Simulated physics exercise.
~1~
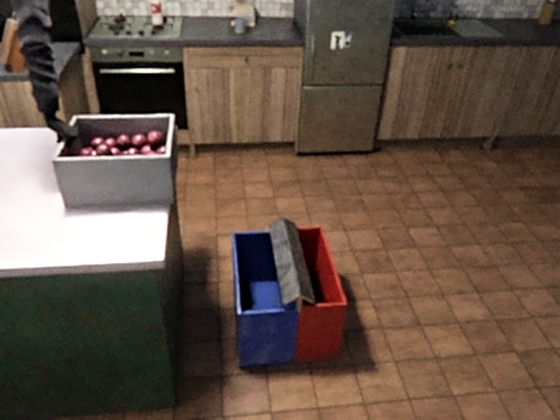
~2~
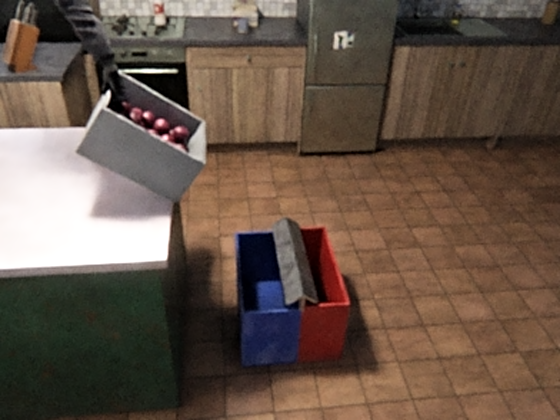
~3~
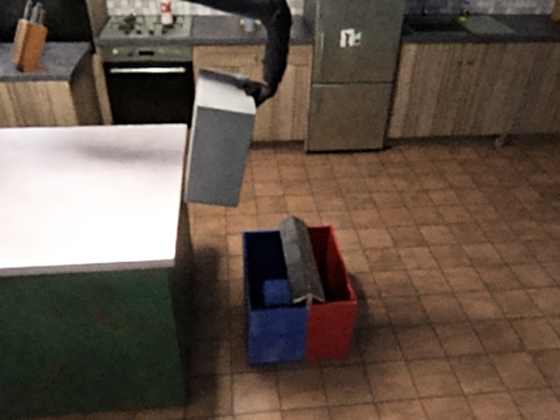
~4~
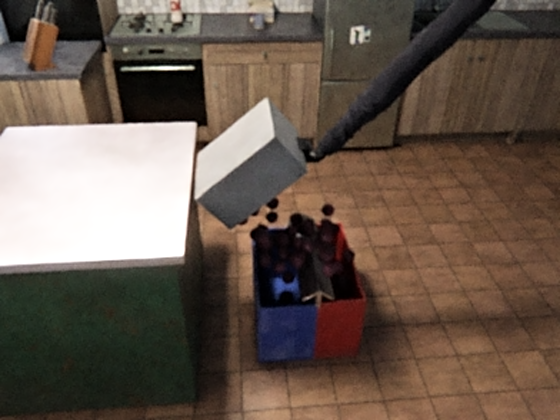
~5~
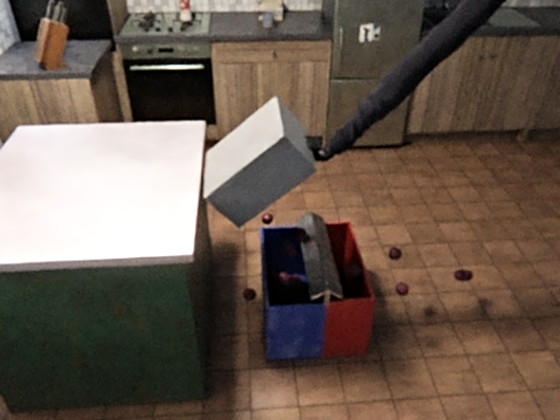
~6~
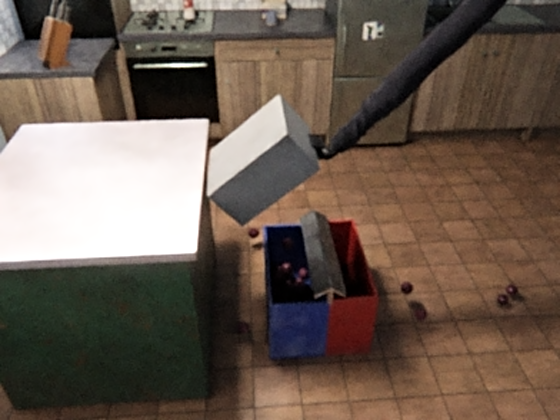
The clip opens on a kitchen where a dark arm holds a grey crate of red onions on a white-topped green bench, above a blue tub and a red trough divided by a grey ridge. The arm lifts and tilts the crate, then swings it right, past the bench's edge, as the view drifts slightly left. Tipped well over, the crate spills its onions in a dark cluster around the ridge. Several settle in the blue tub, while others bounce out and scatter. Finally, the crate hangs still, upturned, with a few strays on the tiles either side.
